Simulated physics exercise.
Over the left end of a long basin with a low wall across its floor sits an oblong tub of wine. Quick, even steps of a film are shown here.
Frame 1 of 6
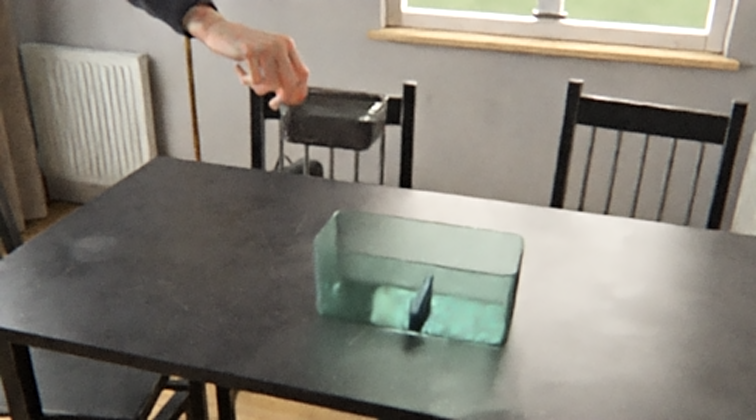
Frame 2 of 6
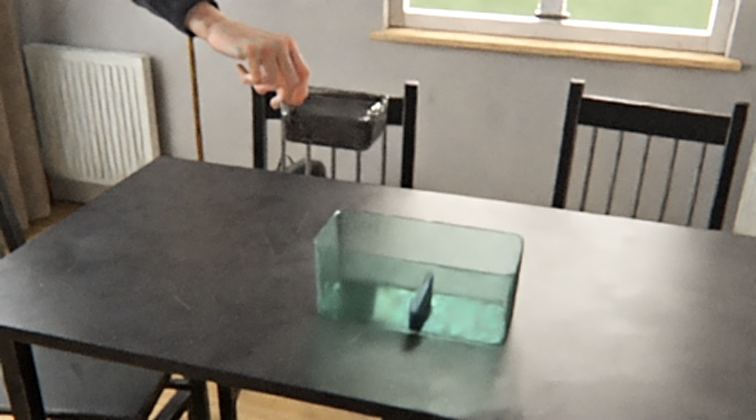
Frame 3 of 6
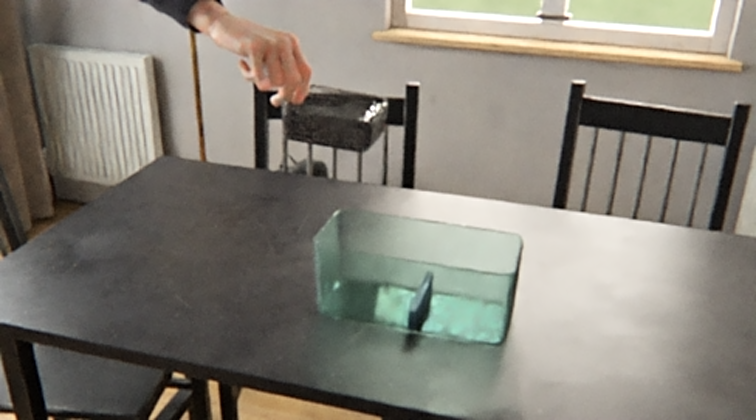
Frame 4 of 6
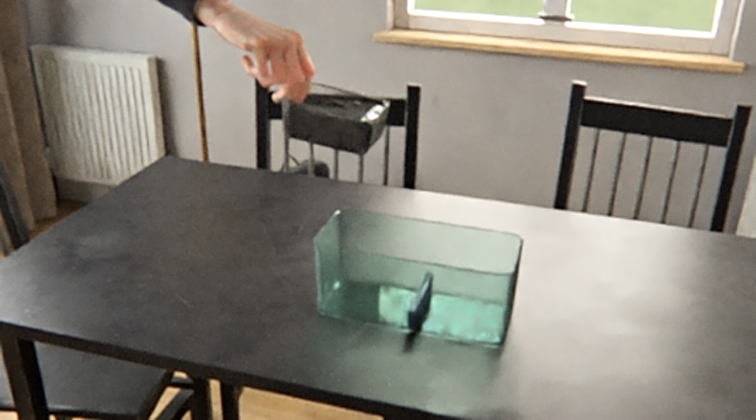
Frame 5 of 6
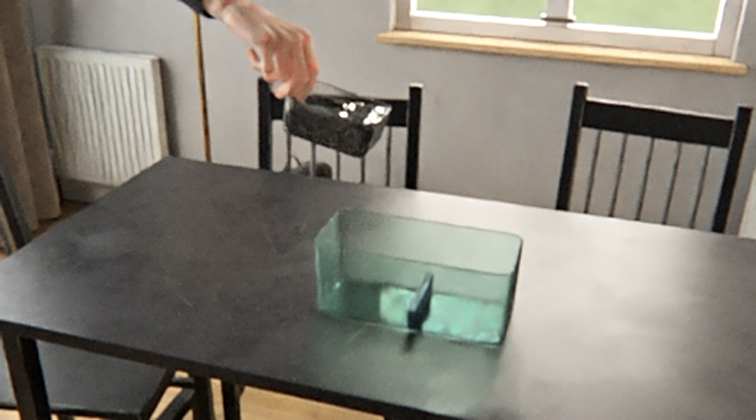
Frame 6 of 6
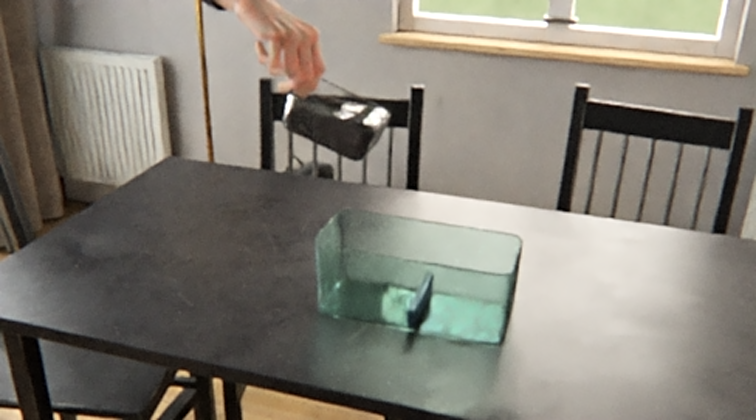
At a black dining table, a hand gradually tilting a small dark tub rightward above a clear greenish basin with a low divider.
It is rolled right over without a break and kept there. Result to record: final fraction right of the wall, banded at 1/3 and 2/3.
Fraction right of wall: 1/3 to 2/3.
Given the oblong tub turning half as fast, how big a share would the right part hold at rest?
Near 55 parts in a hundred.
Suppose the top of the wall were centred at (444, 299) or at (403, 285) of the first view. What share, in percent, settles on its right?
In order, some 15 and 70 in a hundred.
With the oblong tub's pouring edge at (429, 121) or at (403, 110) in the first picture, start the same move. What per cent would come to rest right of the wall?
Try one: 70 %; try two: 65 %.
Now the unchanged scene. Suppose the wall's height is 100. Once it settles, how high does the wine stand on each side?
I'd put the left at about 40 and the right at about 50.
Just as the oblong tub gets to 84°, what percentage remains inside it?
Around 20 in a hundred has not poured out yet.
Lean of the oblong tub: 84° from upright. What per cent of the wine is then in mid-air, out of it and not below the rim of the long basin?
Airborne share: Approx. 60 %.
A moment on, the oblong tub is tipped on its side and 21 per cent is still to pour, 7 is left of the wall and 9 right of it.
Next, the oblong tub is tipped right over and 3 per cent is still to pour, 36 is left of the wall and 51 right of it.
Then the oblong tub is tipped right over and 0 per cent is still to pour, 43 is left of the wall and 50 right of it.
Later the oblong tub is tipped right over and 0 per cent is still to pour, 44 is left of the wall and 50 right of it.
Finally, 44 per cent lies left of the wall, 50 right of it and 6 outside.
